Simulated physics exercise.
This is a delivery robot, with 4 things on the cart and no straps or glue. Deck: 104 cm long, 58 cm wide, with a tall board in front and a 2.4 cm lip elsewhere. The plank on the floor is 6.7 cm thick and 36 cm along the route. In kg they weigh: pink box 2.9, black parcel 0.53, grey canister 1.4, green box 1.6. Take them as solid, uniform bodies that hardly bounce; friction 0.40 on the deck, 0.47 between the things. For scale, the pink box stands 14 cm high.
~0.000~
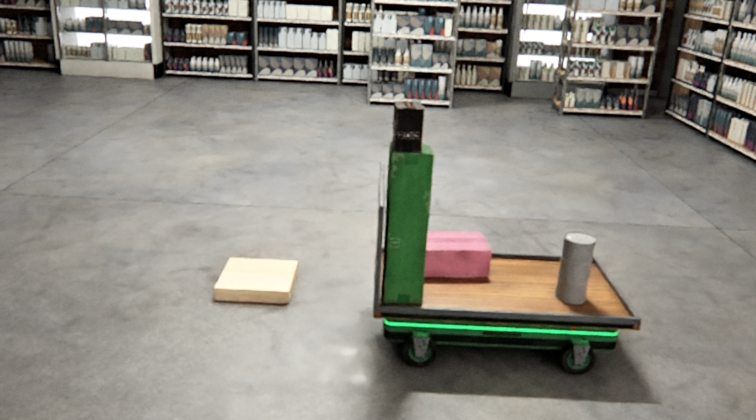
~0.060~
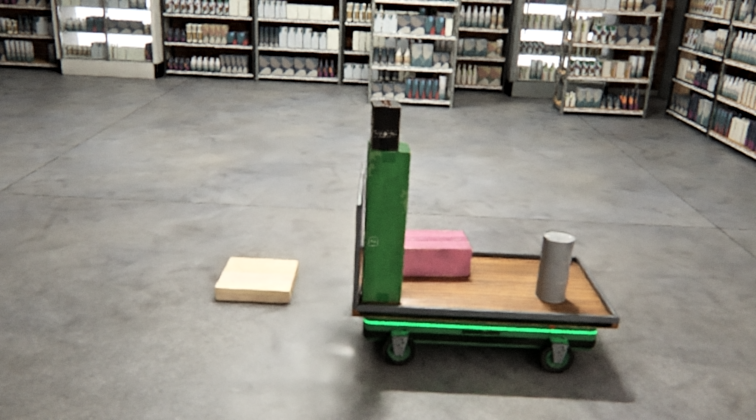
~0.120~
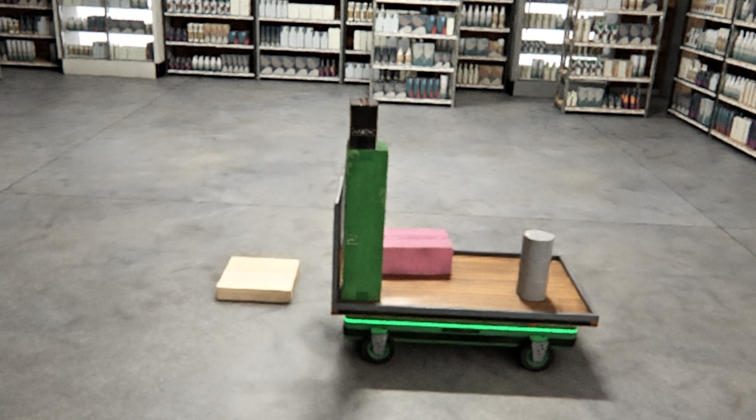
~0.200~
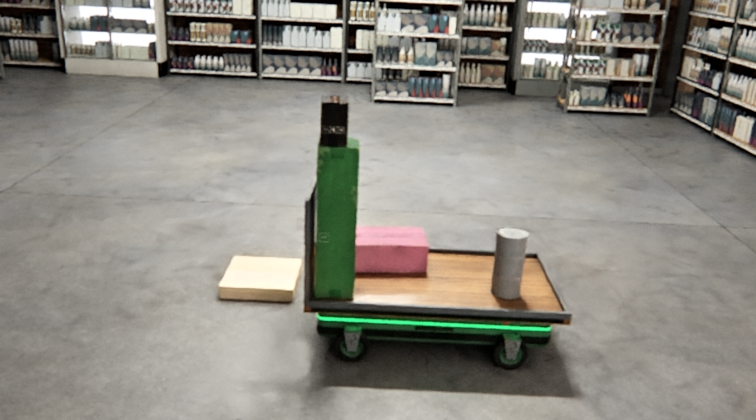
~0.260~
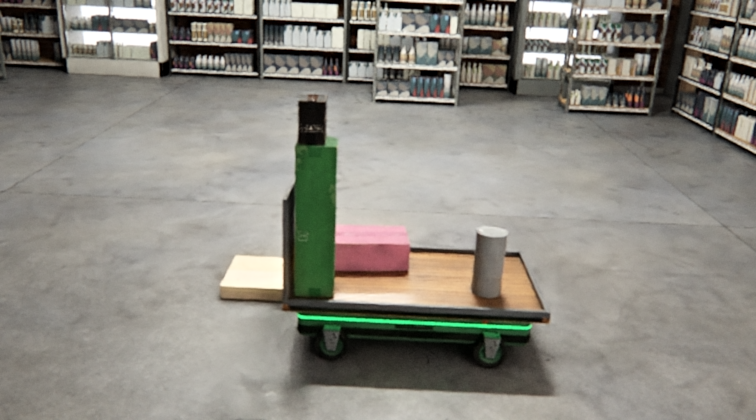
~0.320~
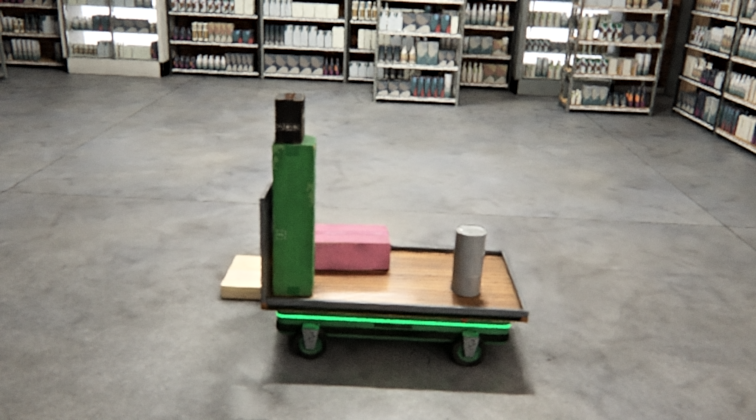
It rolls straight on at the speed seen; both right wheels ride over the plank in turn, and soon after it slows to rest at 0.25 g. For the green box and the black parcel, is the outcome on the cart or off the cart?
The green box comes off the cart and the black parcel comes off the cart.
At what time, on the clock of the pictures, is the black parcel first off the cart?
Near 1.1 s.
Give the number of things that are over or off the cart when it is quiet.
In all, 3.
After 0.62 s, 93 cm covered; black parcel leaning 12° near (195, 86); green box leaning 12° near (205, 199); pink box leaning 27°.
After 0.92 s, 138 cm covered; black parcel on its side near (115, 185); green box leaning 55° near (139, 239); grey canister leaning 9°.
After 1.22 s, 183 cm covered; black parcel and green box now off the cart; grey canister leaning 62°; pink box slid 7 cm.
After 1.52 s, 219 cm covered; grey canister on its side; pink box slid 7 cm.
At rest (2.3 s), off the cart, black parcel and green box; tipped over on the cart, grey canister; the last one in place, give or take 10 cm.
